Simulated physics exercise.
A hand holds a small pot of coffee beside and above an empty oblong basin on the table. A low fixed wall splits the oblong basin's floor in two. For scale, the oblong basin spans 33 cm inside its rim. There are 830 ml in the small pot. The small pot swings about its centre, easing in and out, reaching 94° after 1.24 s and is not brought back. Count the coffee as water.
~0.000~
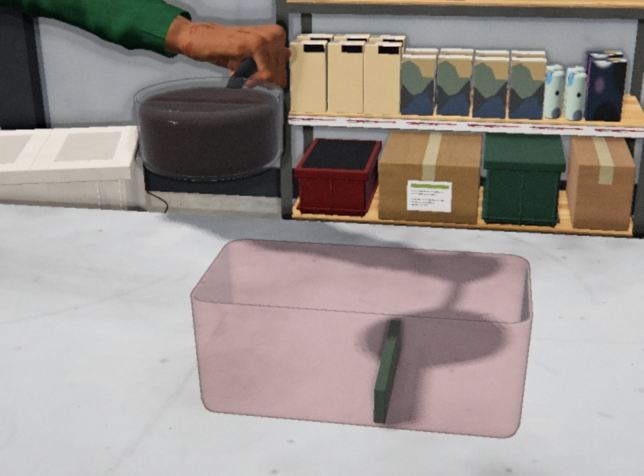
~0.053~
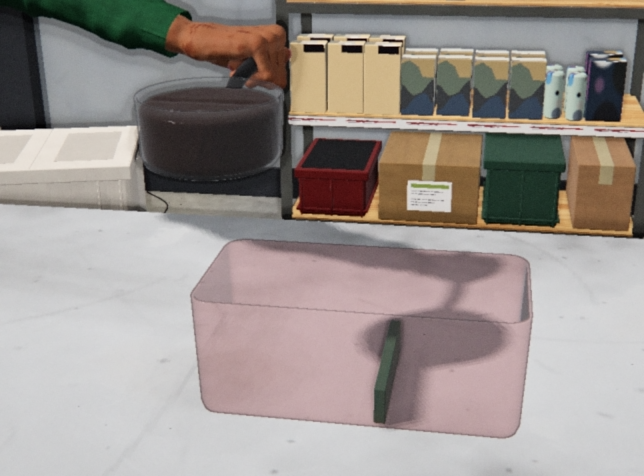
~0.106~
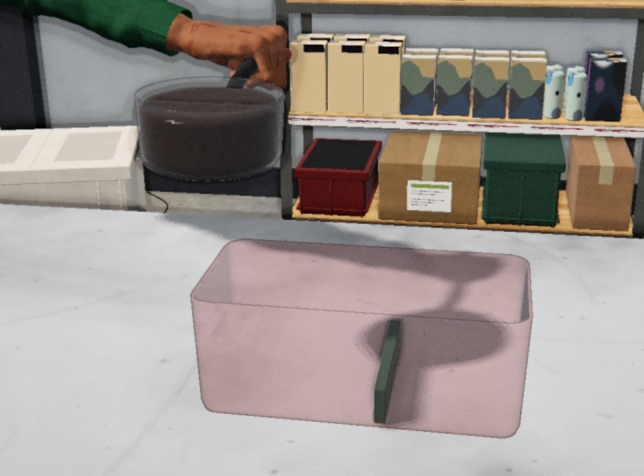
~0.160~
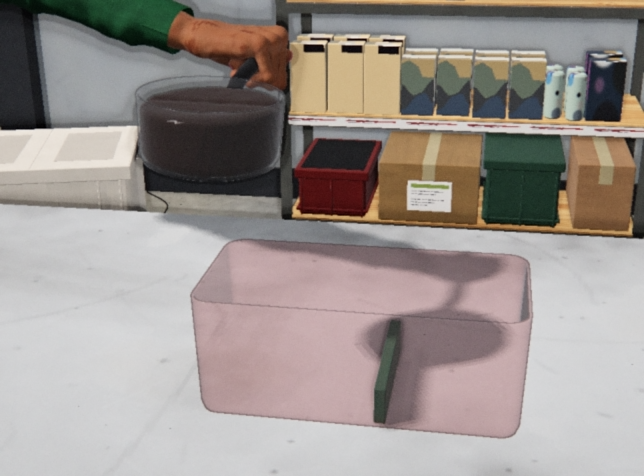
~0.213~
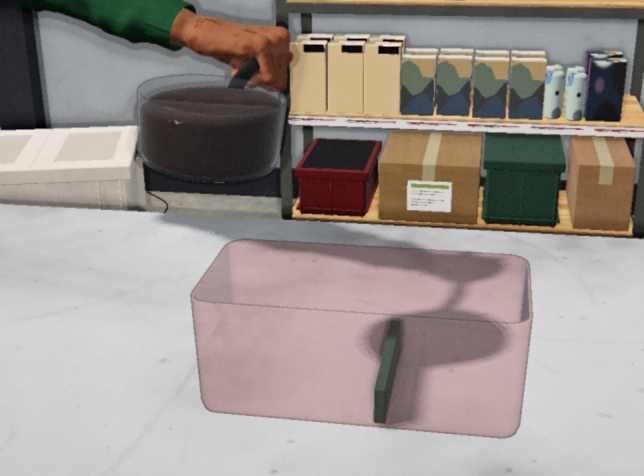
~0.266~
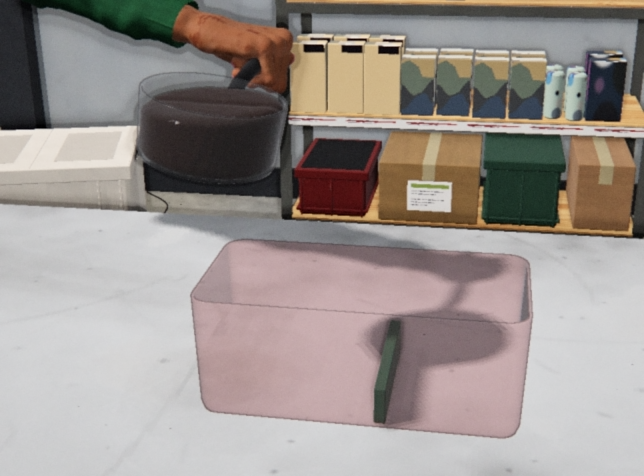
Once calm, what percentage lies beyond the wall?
The far part has some 14 per cent.
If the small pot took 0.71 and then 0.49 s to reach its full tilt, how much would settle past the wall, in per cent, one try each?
In turn about 10 and 15 per cent.
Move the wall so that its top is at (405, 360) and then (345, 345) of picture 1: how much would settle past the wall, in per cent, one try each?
In turn about 5 and 65 per cent.
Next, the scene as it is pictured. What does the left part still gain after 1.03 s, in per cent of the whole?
Some 22 per cent.
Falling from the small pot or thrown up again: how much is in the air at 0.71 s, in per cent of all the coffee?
Near 30 in a hundred.
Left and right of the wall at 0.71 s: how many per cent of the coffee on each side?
Left about 12, right about 0.
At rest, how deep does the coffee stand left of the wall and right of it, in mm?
Left about 26 mm, right about 6 mm.
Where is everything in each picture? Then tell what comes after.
It leans 0°; its right rim is at (280, 98); the coffee meets the walls at (145, 101) and (279, 105); the oblong basin's rim runs from (210, 269) to (530, 290); the wall's top is at (388, 354), in the first frame.
It leans 0°; its right rim is at (280, 98); the coffee meets the walls at (145, 101) and (279, 105), in the second frame.
It leans 2°; its right rim is at (281, 100); the coffee meets the walls at (145, 101) and (279, 106), in the third frame.
It leans 4°; its right rim is at (282, 103); the coffee meets the walls at (146, 100) and (280, 107), in the fourth frame.
It leans 7°; its right rim is at (283, 107); the coffee meets the walls at (147, 101) and (282, 108), in the fifth frame.
It leans 10°; its right rim is at (285, 111); the coffee meets the walls at (147, 101) and (284, 108), in the sixth frame.
After 0.71 s the tilt is 57° and 58 per cent is still to pour, 12 is left of the wall and 0 right of it.
After 1.03 s the tilt is 88° and 14 per cent is still to pour, 63 is left of the wall and 12 right of it.
After 1.37 s the tilt is 94° and 2 per cent is still to pour, 82 is left of the wall and 13 right of it.
After 1.74 s the tilt is 94° and 0 per cent is still to pour, 84 is left of the wall and 14 right of it.
In the end 85 per cent lies left of the wall, 14 right of it and 1 outside.
